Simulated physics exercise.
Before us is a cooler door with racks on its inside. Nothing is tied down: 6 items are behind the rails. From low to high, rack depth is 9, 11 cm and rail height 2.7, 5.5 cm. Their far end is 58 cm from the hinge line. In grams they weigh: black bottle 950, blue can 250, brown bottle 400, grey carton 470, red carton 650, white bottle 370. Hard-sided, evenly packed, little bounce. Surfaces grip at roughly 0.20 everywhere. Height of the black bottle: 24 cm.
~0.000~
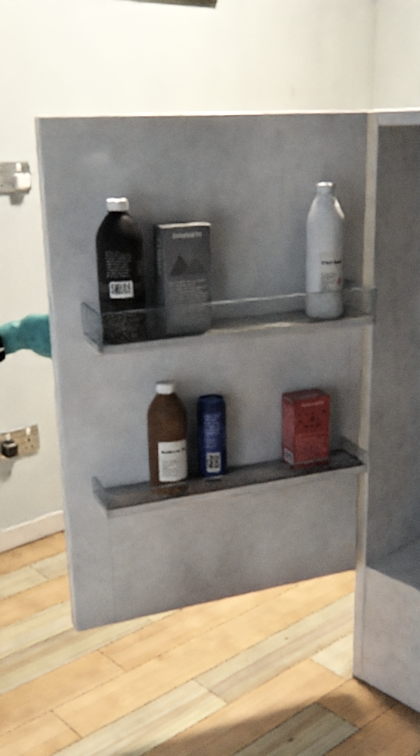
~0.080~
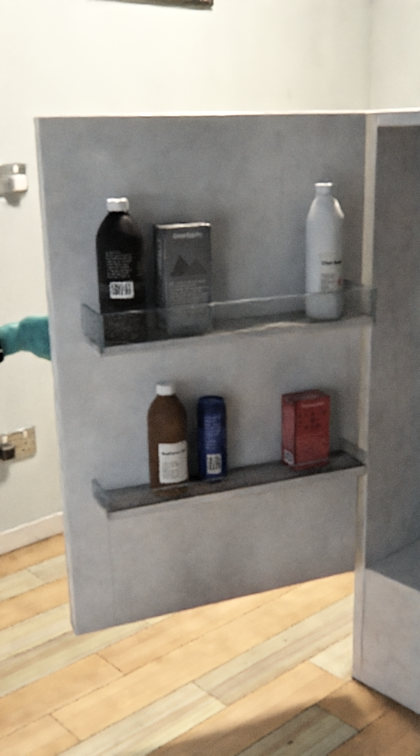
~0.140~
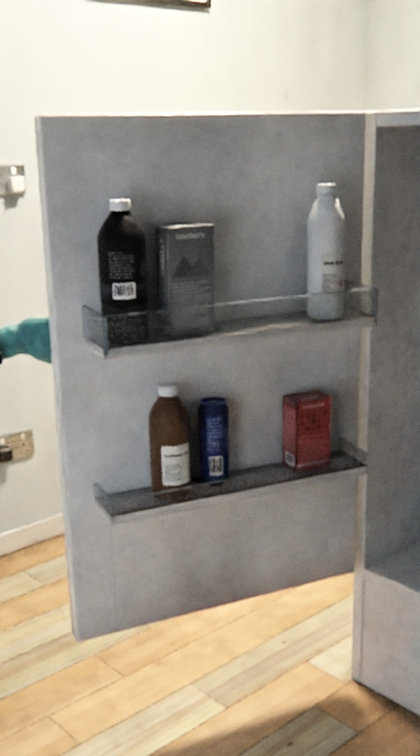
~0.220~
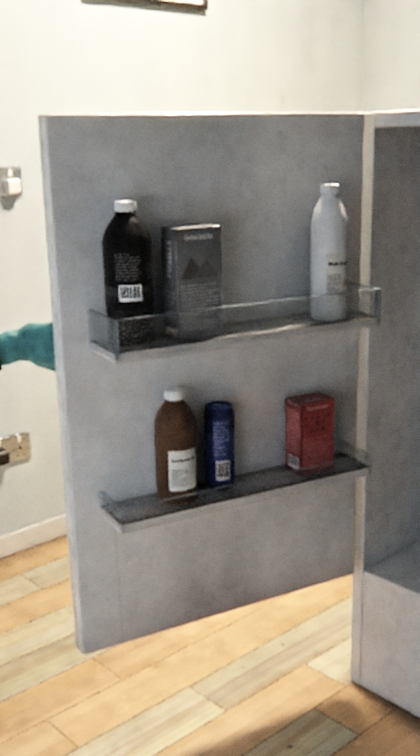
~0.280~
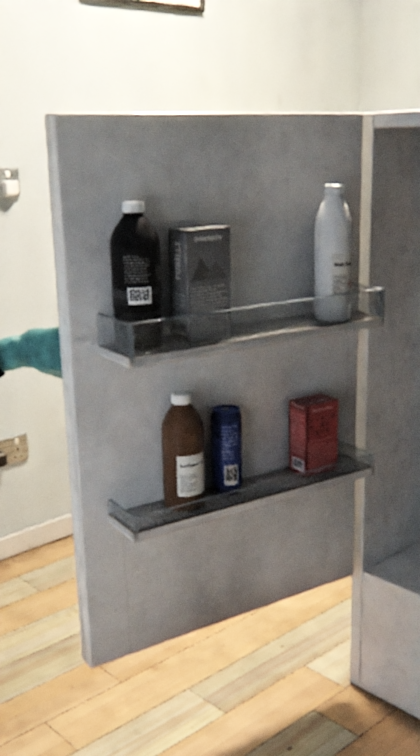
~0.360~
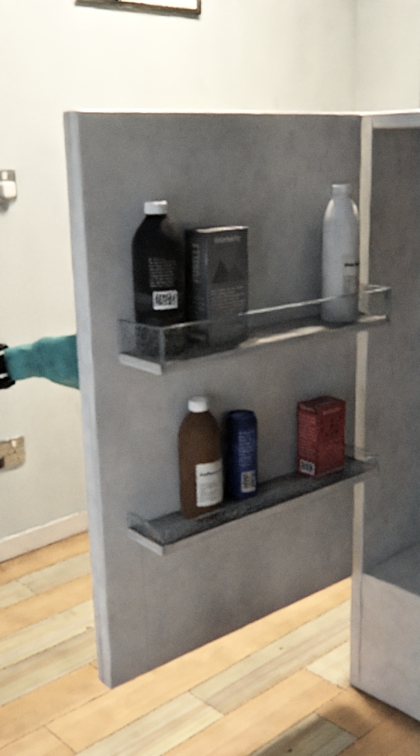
In the video, a gray door with two racks holding bottles, cartons and a blue can swings slowly through a modest angle toward the right, its items staying upright, while a teal-sleeved arm shows at its left edge.
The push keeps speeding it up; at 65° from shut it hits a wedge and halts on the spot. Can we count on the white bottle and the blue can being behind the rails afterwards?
The white bottle stays in and the blue can falls out.
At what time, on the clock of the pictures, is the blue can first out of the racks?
At about 0.8 s.
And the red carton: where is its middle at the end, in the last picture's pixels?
Around (373, 441).
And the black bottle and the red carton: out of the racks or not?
The black bottle ends out of the racks; the red carton ends behind the rails.
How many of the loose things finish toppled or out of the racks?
4 of them.
By 0.66 s, door 65° open; blue can tilted 13° near (353, 475); brown bottle tilted 28°; black bottle tilted 26°.
By 1.06 s, door 65° open; black bottle, blue can and brown bottle now out of the racks; grey carton tilted 55°; red carton 2 cm from its spot.
By 1.36 s, door 65° open; grey carton tilted 55°; red carton 2 cm from its spot.
When it is over (1.7 s), out of the racks, black bottle, blue can and brown bottle; lying over behind the rails, grey carton; the other 2 within 5 cm of the start. In the last view, white bottle near (384, 253).
